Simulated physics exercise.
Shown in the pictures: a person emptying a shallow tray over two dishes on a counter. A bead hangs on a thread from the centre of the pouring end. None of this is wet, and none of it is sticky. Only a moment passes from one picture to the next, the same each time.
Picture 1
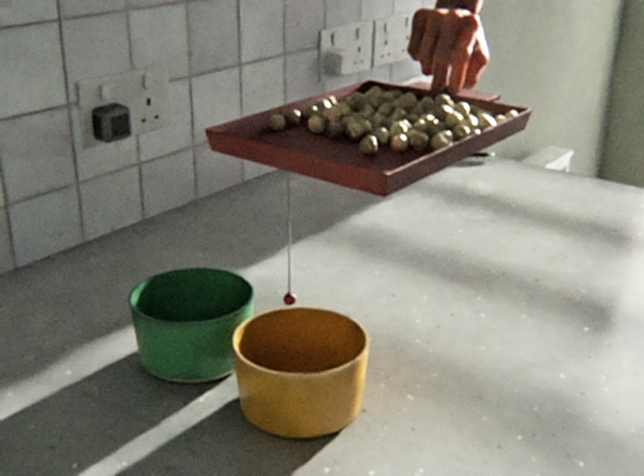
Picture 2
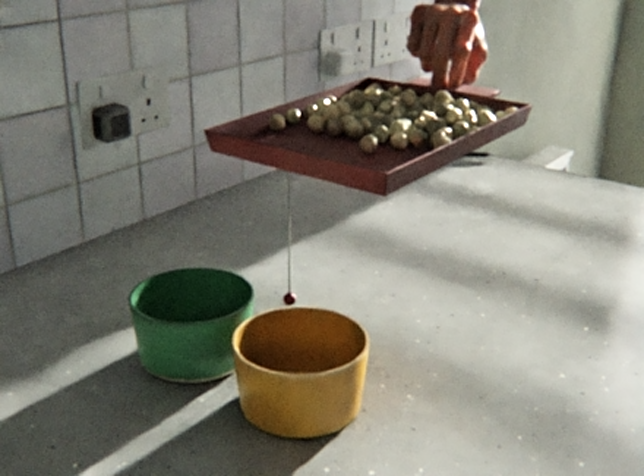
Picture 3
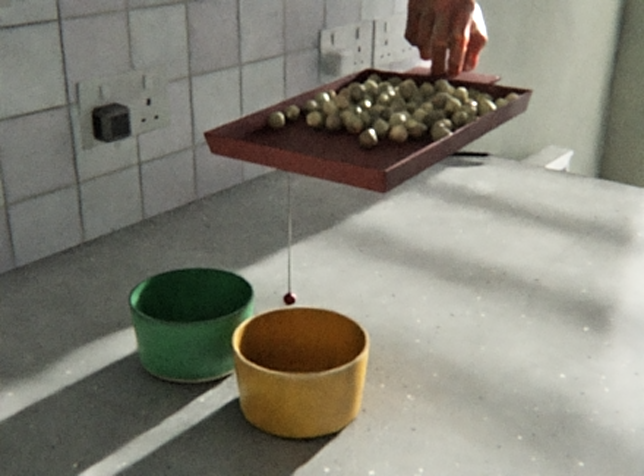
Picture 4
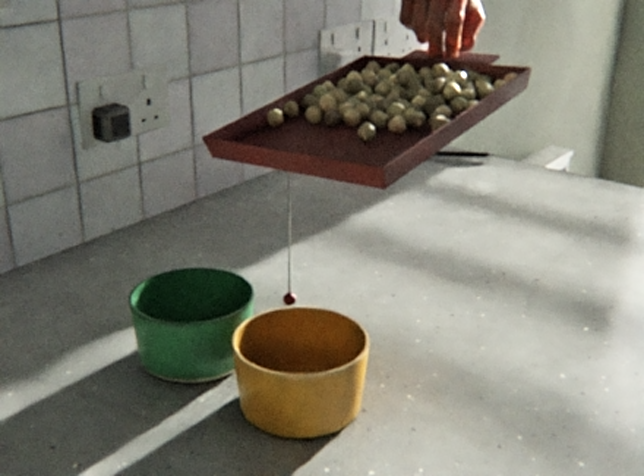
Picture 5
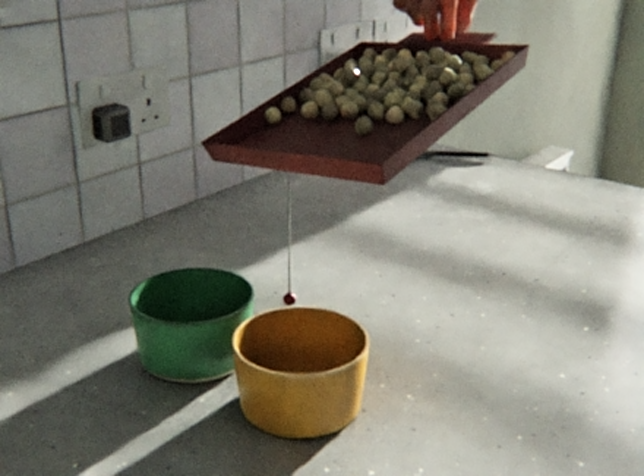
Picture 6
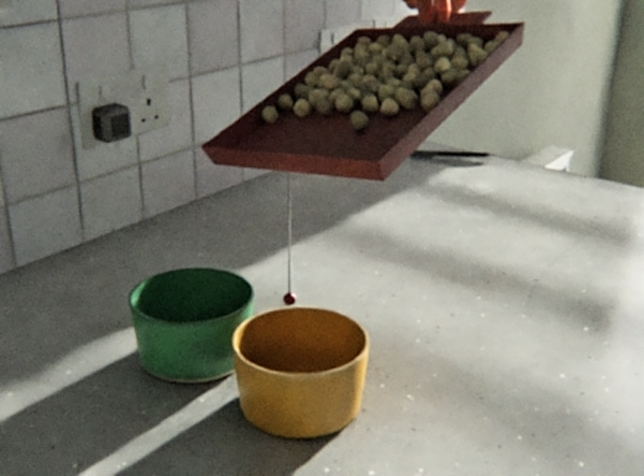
A hand gradually raises the far end of a red tray of nuts above two dishes.
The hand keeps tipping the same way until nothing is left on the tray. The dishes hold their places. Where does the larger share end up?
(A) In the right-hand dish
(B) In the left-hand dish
B.
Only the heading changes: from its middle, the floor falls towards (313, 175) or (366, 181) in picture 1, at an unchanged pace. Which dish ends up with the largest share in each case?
Try 1: The right-side dish; try 2: The right-side dish.
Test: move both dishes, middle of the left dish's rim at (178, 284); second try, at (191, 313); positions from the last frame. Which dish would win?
The dish to the left, then the dish to the left.
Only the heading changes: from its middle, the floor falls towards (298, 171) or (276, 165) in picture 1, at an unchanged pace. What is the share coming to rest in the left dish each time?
You'd see roughly 10 per cent the first time and 30 per cent the second.
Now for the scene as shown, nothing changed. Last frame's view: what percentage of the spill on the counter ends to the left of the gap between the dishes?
90 %, roughly.
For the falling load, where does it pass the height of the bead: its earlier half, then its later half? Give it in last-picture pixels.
I'd say close to (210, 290) at first and close to (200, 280) later on.
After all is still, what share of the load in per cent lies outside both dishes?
About 20 per cent.
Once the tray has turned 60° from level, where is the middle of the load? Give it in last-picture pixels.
Roughly (268, 109).
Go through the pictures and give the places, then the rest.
Corners of the pouring end at (211, 128) and (386, 172), level; middle of the load at (399, 116), macadamia nuts; left dish at (148, 343); right dish at (256, 395); bead on its thread at (290, 299), in the first picture.
Corners of the pouring end at (211, 129) and (385, 171), level; middle of the load at (399, 114), in the second picture.
Corners of the pouring end at (210, 132) and (384, 169), tipped barely, lowest at the left corner; middle of the load at (398, 105), in the third picture.
Corners of the pouring end at (209, 136) and (382, 165), tipped a little, lowest at the left corner; middle of the load at (397, 93), in the fourth picture.
Corners of the pouring end at (208, 140) and (379, 161), tipped a little, lowest at the left corner; middle of the load at (390, 87), in the fifth picture.
Corners of the pouring end at (207, 145) and (376, 158), tipped clearly, lowest at the left corner; middle of the load at (385, 76), a small part on the move; left dish at (148, 343); right dish at (256, 395), in the sixth picture.
Soon, tray tipped steeply; nearly all on the tray; a stray few in the left dish; a small part in the air.
A while on, tray tipped right over; most on the tray; a stray few in the right dish; a small part in the left dish; a stray few outside both; a stray few in the air.
Towards the end, tray tipped past a quarter turn; a small part in the right dish; about two thirds in the left dish; about a quarter outside both.
Finally, tray tipped past a quarter turn; a small part in the right dish; about two thirds in the left dish; about a quarter outside both.
